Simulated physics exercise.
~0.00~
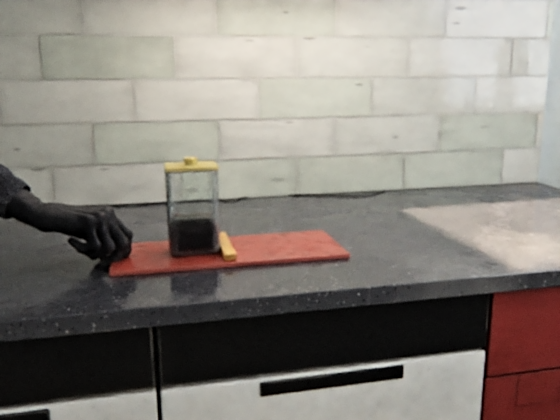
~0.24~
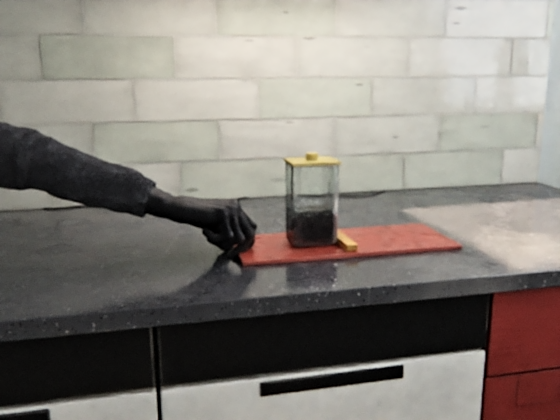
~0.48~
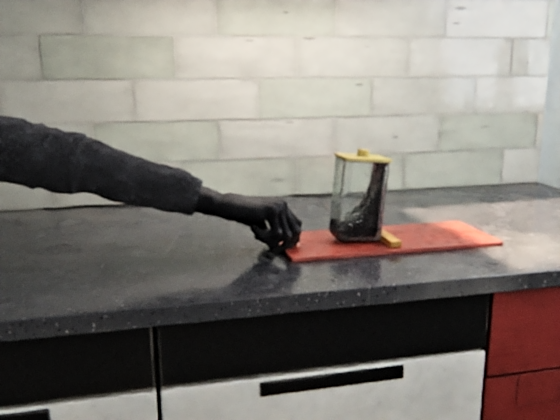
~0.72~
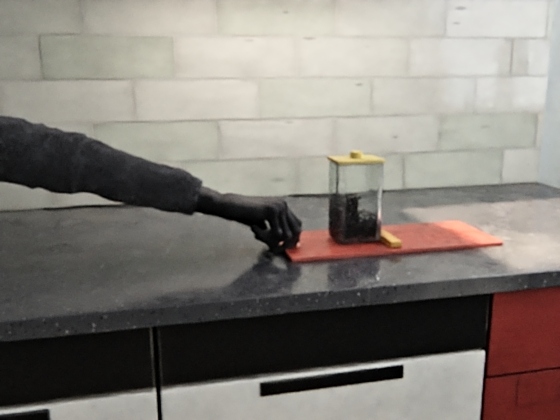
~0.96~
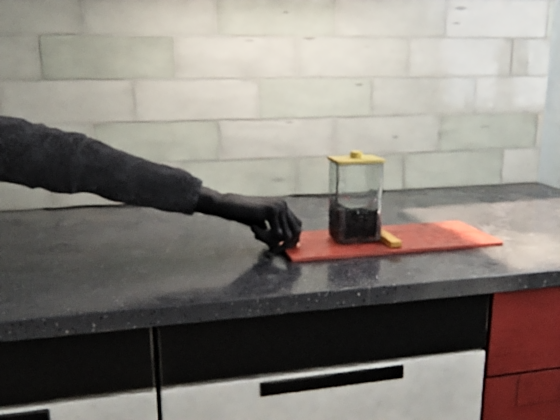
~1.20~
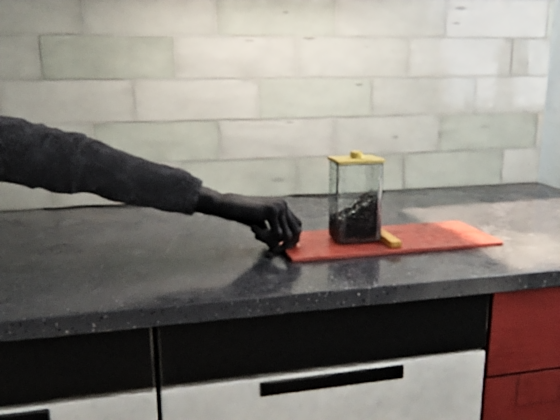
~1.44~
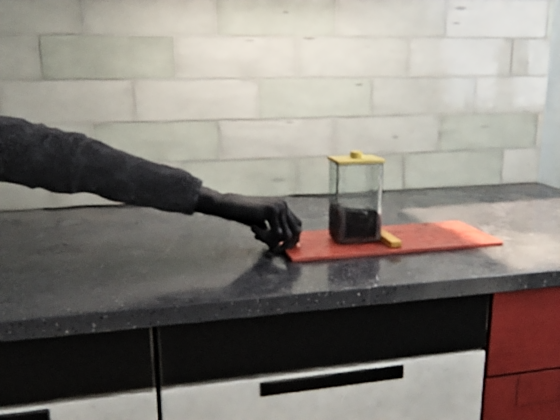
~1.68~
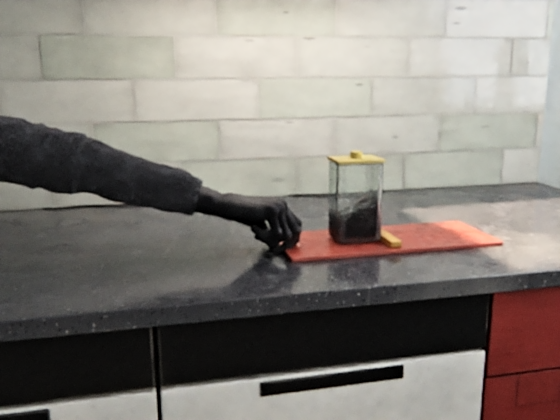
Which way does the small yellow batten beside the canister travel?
It travels to the right, along with the red board and the canister.
A red board carrying a clear, yellow-lidded canister of dark liquid slid right across the counter, guided by a dark hand. As it stopped, the liquid surged up the right side and the canister tipped slightly, then settled upright while the liquid kept sloshing.
